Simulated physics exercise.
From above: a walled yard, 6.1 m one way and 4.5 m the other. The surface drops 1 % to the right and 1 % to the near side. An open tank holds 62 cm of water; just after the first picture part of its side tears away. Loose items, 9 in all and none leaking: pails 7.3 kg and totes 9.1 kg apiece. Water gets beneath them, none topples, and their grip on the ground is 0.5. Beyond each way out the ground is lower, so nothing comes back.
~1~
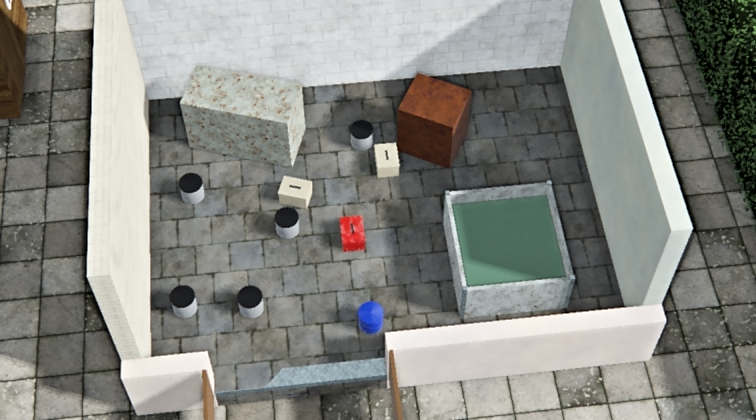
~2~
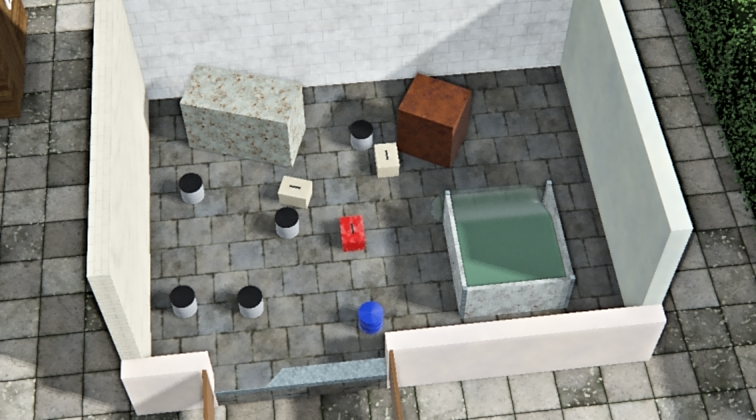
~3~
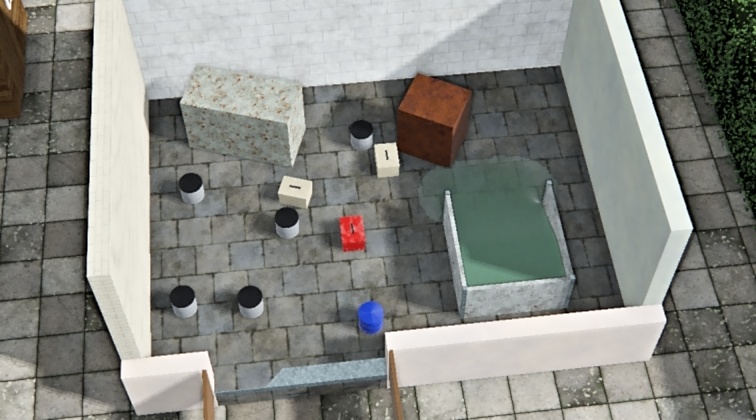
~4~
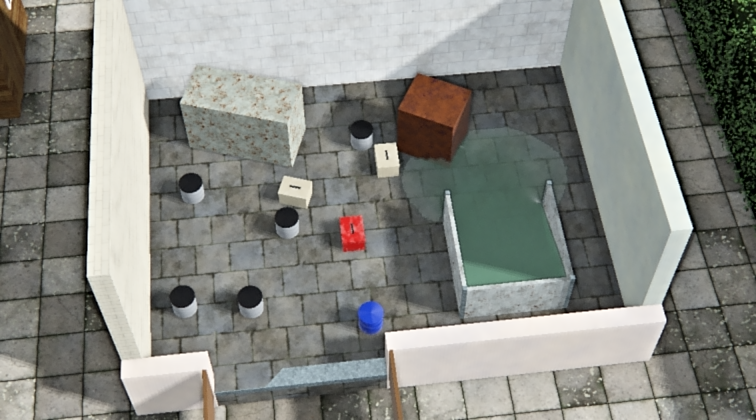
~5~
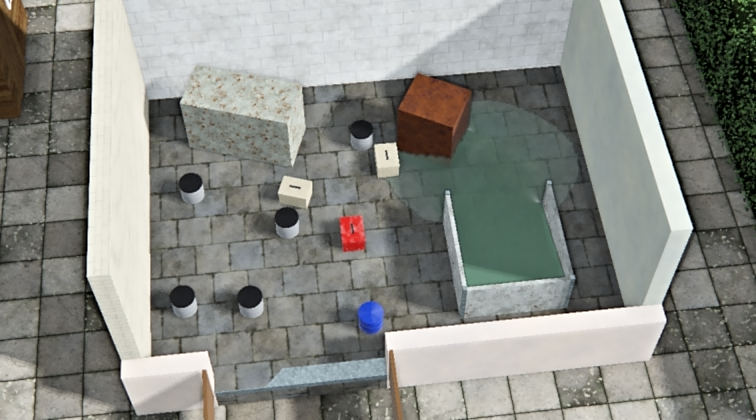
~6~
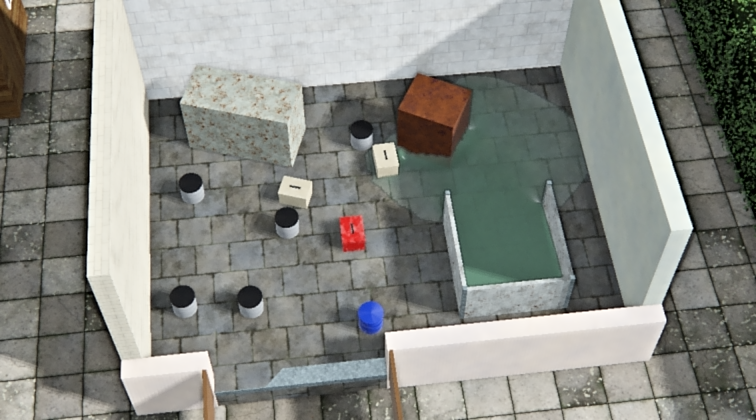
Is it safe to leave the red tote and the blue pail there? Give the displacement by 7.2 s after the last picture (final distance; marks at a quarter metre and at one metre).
The red tote barely shifts, the blue pail holds its place.
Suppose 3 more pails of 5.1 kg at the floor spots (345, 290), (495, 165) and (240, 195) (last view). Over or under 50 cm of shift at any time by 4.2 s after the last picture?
In turn: Short of it, over, under.
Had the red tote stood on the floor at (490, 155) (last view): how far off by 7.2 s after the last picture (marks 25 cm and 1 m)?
It ends far away.
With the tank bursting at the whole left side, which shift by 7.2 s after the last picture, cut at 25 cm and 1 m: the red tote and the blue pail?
In that case the red tote ends far away, the blue pail ends far away.
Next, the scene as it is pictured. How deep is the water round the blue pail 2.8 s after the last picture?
Roughly 0 cm.
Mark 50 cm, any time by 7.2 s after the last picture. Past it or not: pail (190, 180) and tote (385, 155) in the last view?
In that order: Less, past it.
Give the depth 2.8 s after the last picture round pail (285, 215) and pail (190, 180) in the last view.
About 3 and 0 cm.
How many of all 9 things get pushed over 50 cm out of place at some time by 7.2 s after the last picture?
2 of them.
Then, 0.9 s after the last picture the red tote is near (352, 229), 0.0 m from its start, aground; the blue pail is near (371, 312), 0.0 m from its start, aground; 0 of 9 are out; 0 afloat.
Then, 2.8 s after the last picture the red tote is near (352, 229), 0.0 m from its start, aground; the blue pail is near (371, 312), 0.0 m from its start, aground; 0 of 9 are out; 0 afloat.
Then, 4.8 s after the last picture the red tote is near (352, 229), 0.0 m from its start, aground; the blue pail is near (371, 312), 0.0 m from its start, aground; 0 of 9 are out; 0 afloat.
Then, 7.2 s after the last picture the red tote is near (352, 229), 0.0 m from its start, aground; the blue pail is near (371, 312), 0.0 m from its start, aground; 0 of 9 are out; 0 afloat.
